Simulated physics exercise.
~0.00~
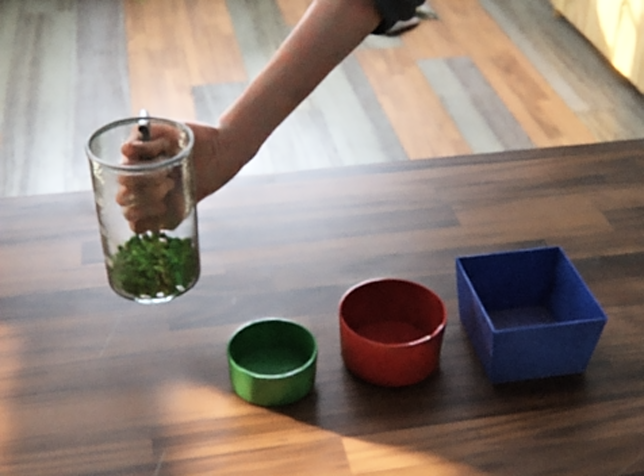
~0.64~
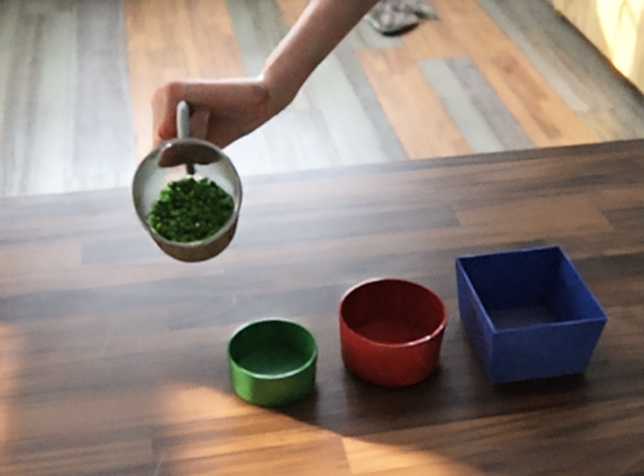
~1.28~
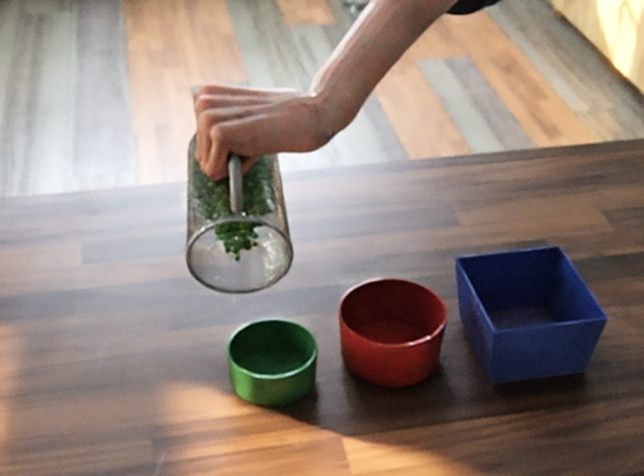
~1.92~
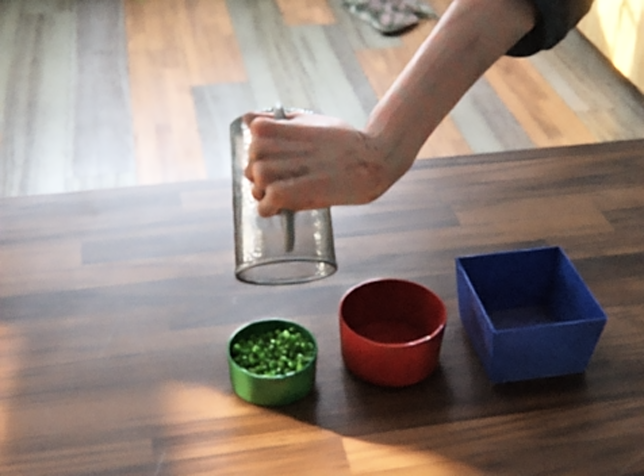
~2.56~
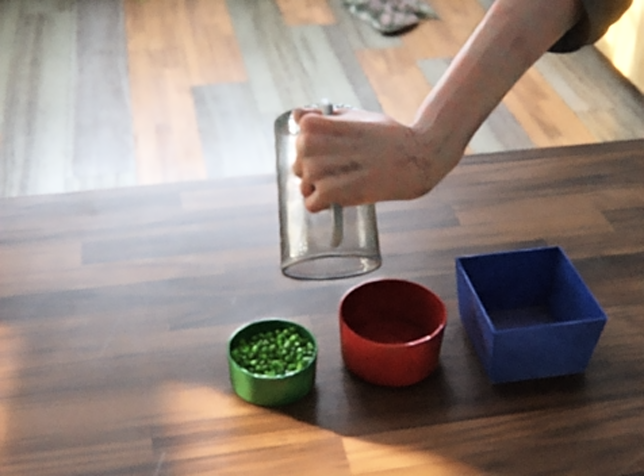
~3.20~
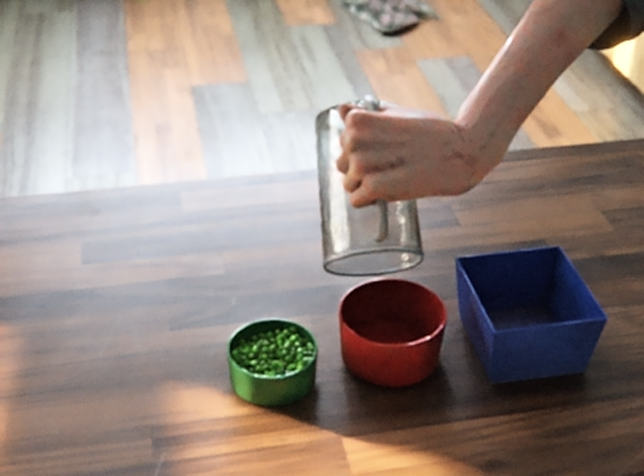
To begin with, a hand holds a clear jug of small green peas upright over a wooden table, to the left of a green dish, a red dish and a square blue tin. The hand tips the jug forward while carrying it to the right, and the peas slide towards its mouth. As the jug turns upside down, the peas drop into the green dish and fill it. The hand then carries the emptied, upturned jug further right, above the red dish. At the end, all the peas sit in the green dish, while the red dish and blue tin remain empty.
